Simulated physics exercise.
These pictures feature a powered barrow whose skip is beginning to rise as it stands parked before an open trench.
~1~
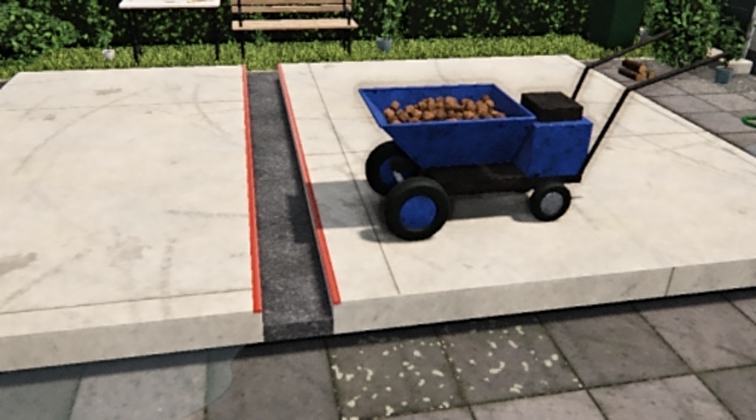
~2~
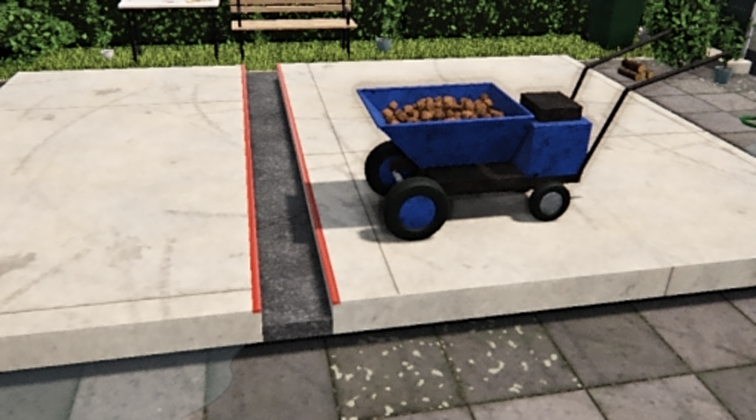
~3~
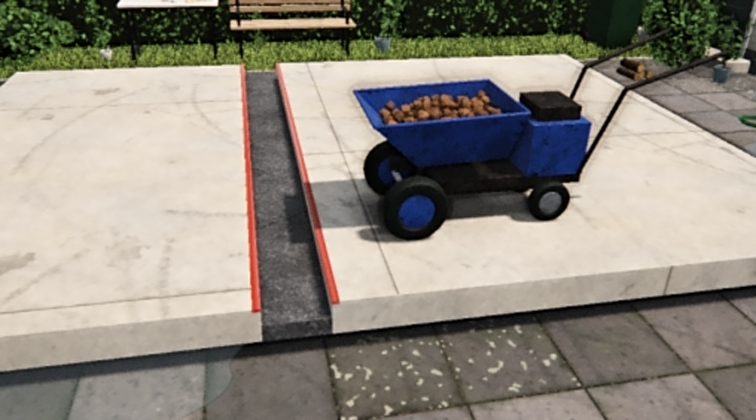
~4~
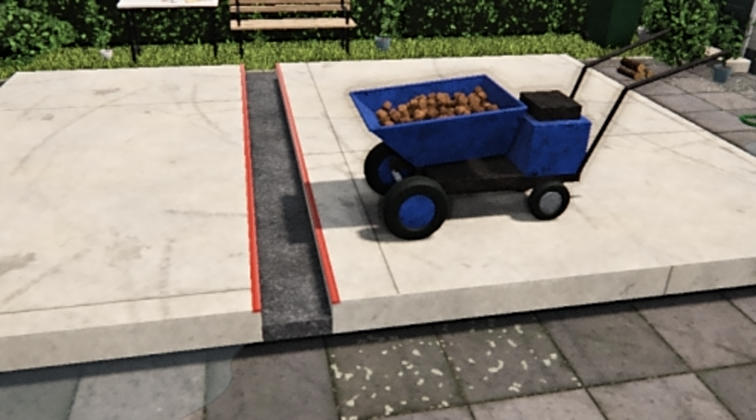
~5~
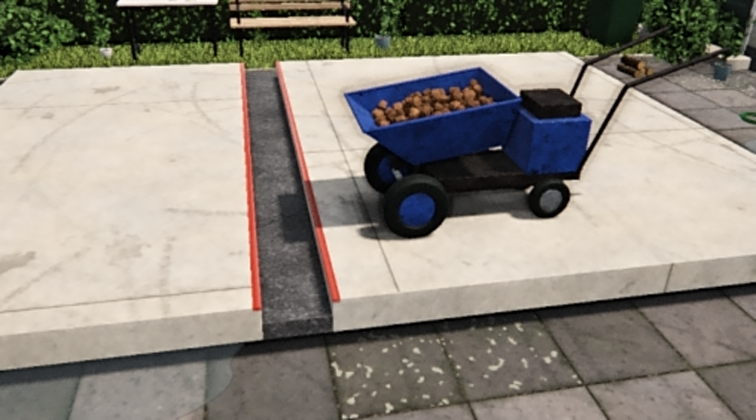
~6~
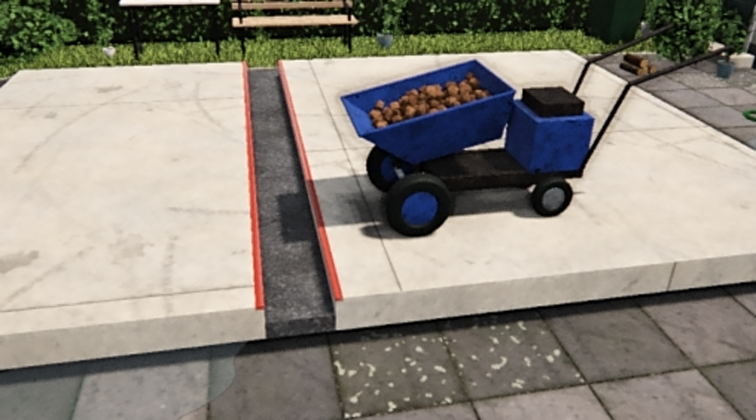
The blue skip of a small wheeled barrow, loaded with brown clods, tilted slightly toward the left, its back end rising while the wheels stayed parked beside a dark, red-edged trench between pale slabs.
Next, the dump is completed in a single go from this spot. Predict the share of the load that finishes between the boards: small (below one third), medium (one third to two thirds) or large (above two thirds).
The share is large, above two thirds.
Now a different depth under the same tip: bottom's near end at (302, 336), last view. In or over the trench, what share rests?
It lands somewhere near 100 percent.
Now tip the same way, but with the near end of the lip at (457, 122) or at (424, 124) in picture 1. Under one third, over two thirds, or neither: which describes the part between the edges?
Under a third; in the middle band.
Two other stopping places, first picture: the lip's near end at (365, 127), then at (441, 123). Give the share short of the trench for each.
About 0 percent the first time, about 50 percent the second.
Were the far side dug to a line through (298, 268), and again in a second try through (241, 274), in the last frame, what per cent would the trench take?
Near 30 % and 100 %.
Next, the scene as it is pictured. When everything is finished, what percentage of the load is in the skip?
It ends up near 10 per cent.
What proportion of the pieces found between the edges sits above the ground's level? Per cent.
Roughly 30 percent of them.
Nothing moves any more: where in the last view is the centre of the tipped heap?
(284, 223).
Soon after the last picture, skip tipped well over; all in the skip.
A little later, skip tipped steeply; most in the skip; about a quarter in or heaped over the trench; a small part falling.
Later still, skip tipped right over; a small part in the skip; a stray few short of the trench; most in or heaped over the trench; a small part beyond it.
At rest, skip tipped right over; a small part in the skip; a stray few short of the trench; most in or heaped over the trench; a small part beyond it.
